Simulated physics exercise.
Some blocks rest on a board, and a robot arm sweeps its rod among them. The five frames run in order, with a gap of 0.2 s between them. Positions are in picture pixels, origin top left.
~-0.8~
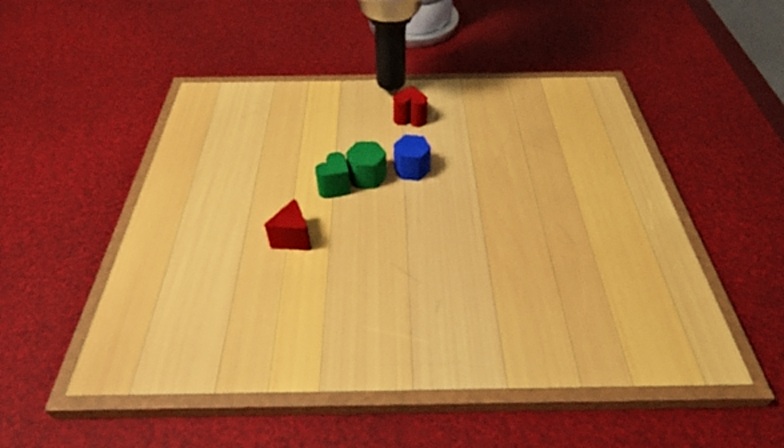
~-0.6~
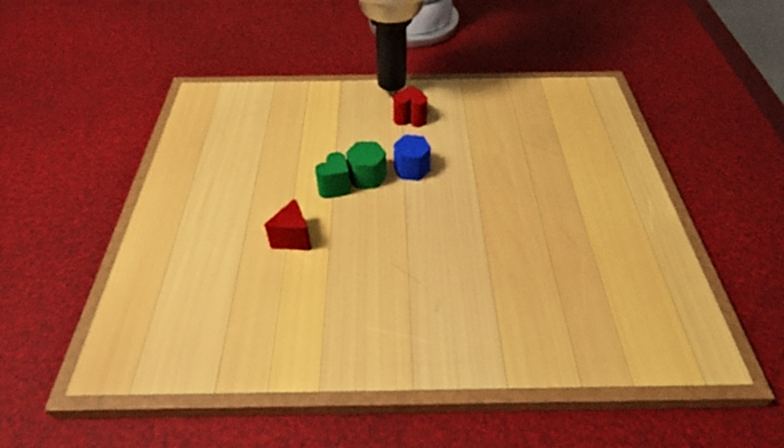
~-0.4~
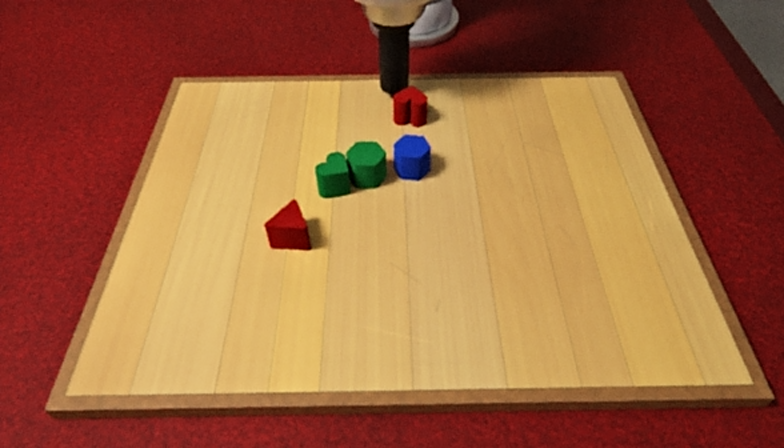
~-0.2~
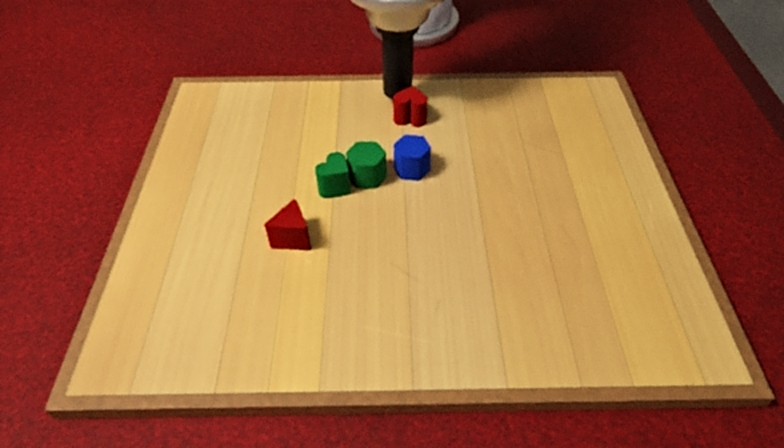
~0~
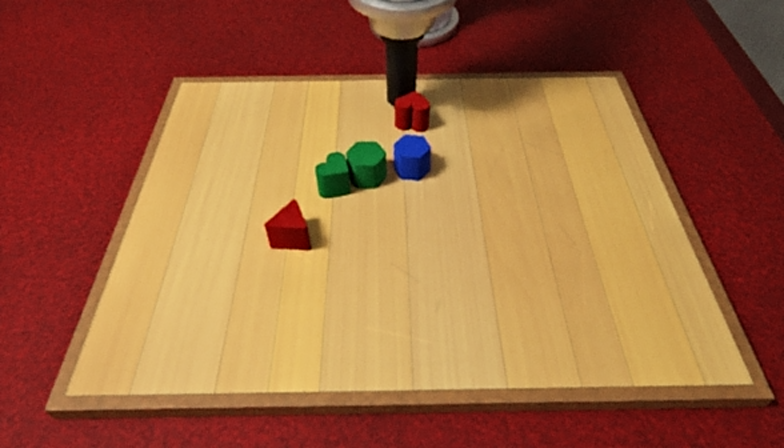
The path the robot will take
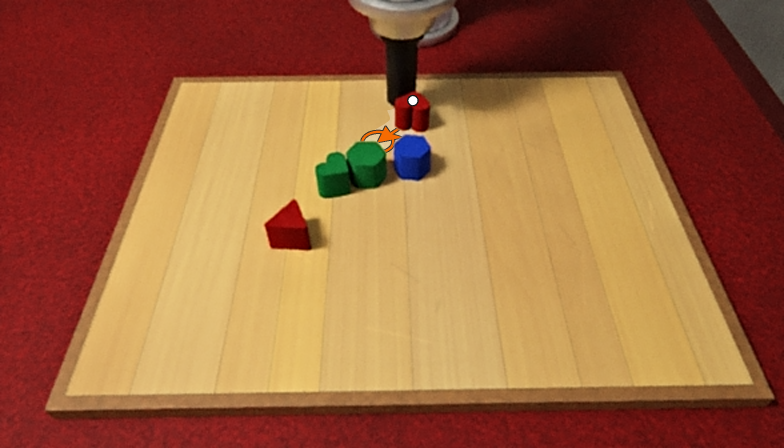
A robot arm holds a dark rod at the far edge of a pale wooden board on a red surface, seen from above the near side by a still camera. A red heart-shaped block sits near the rod, with a blue hexagon, two green blocks and a red triangular block nearer and further left. The rod edges slightly nearer and right, nudging the heart-shaped block a little, while the others stay still.
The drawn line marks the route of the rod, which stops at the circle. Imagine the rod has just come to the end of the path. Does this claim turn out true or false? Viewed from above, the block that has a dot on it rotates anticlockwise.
True
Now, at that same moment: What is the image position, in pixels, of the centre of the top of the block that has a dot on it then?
Its top middle is near (417, 121).
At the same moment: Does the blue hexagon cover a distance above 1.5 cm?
Final answer: No.
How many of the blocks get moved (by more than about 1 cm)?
Most likely one.
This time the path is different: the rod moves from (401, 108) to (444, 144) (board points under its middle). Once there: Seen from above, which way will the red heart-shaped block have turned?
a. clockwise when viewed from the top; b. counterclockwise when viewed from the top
a (clockwise when viewed from the top)
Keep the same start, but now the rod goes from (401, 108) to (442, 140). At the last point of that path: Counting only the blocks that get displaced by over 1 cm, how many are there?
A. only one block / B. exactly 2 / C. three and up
(A)
The drawn path runs from (401, 108) over (405, 121) and (394, 132) to (378, 142); the dot is on the red heart-shaped block.
What follows on the original path. Halfway along, rod at (401, 118); red heart-shaped block at (417, 120), turned 15° anticlockwise.
At the end, rod at (377, 133); green hexagon not moved; blue hexagon not moved; red heart-shaped block at (417, 121), turned 20° anticlockwise.
